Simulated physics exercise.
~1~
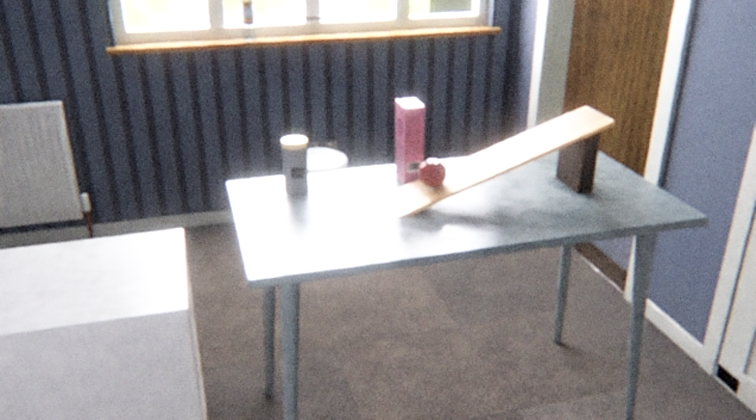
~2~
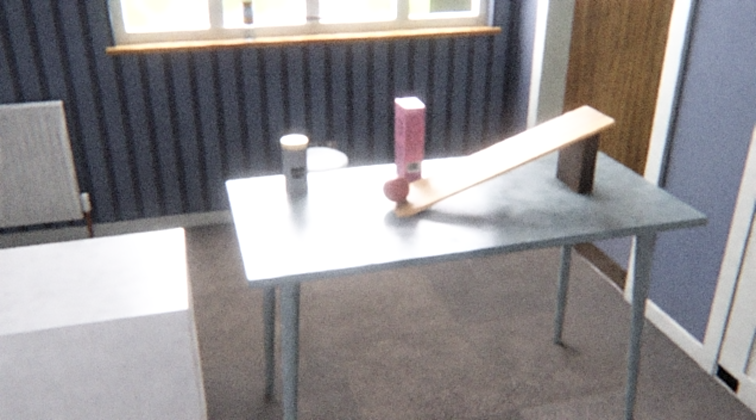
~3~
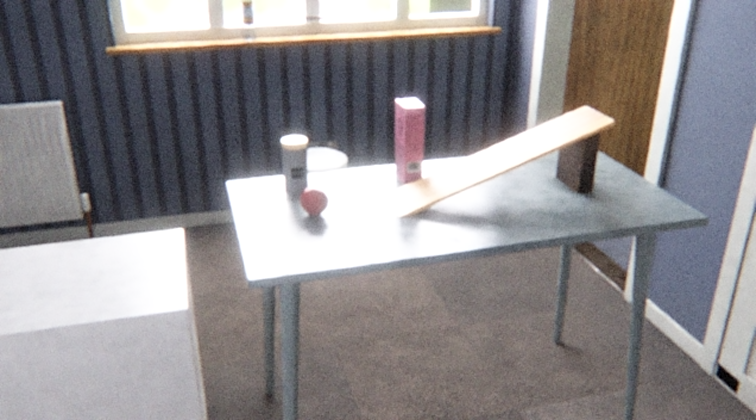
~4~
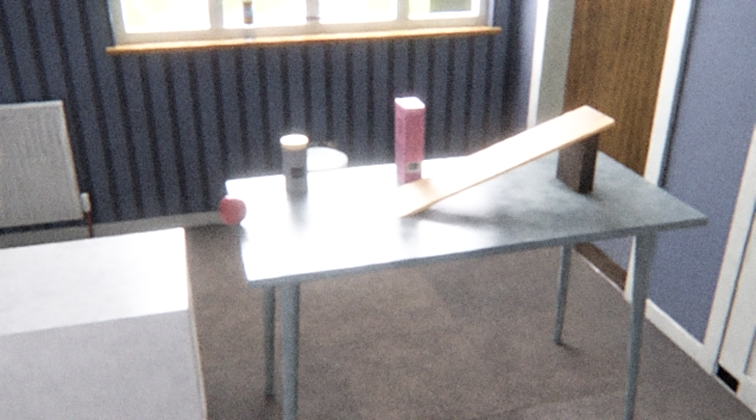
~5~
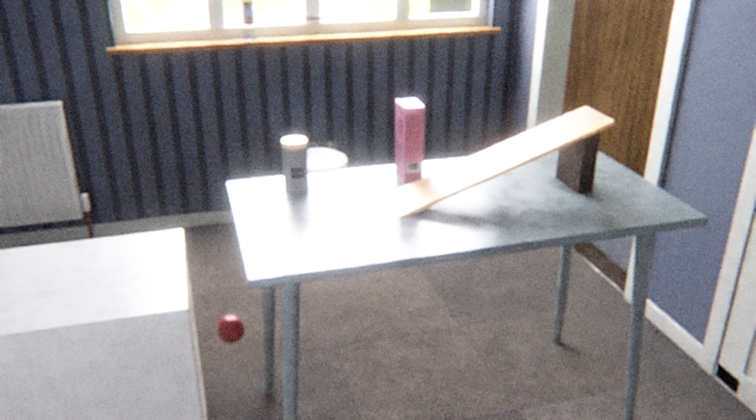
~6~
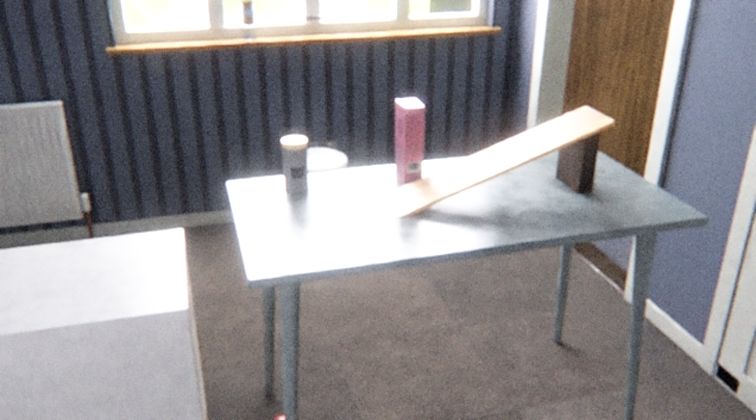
The video shows a red apple rolling left off a wooden ramp and across a table, passing a pink carton and a grey jar that stay still. It leaves the table's left edge, falls into the gap before a lower white surface, and drops almost entirely out of view.
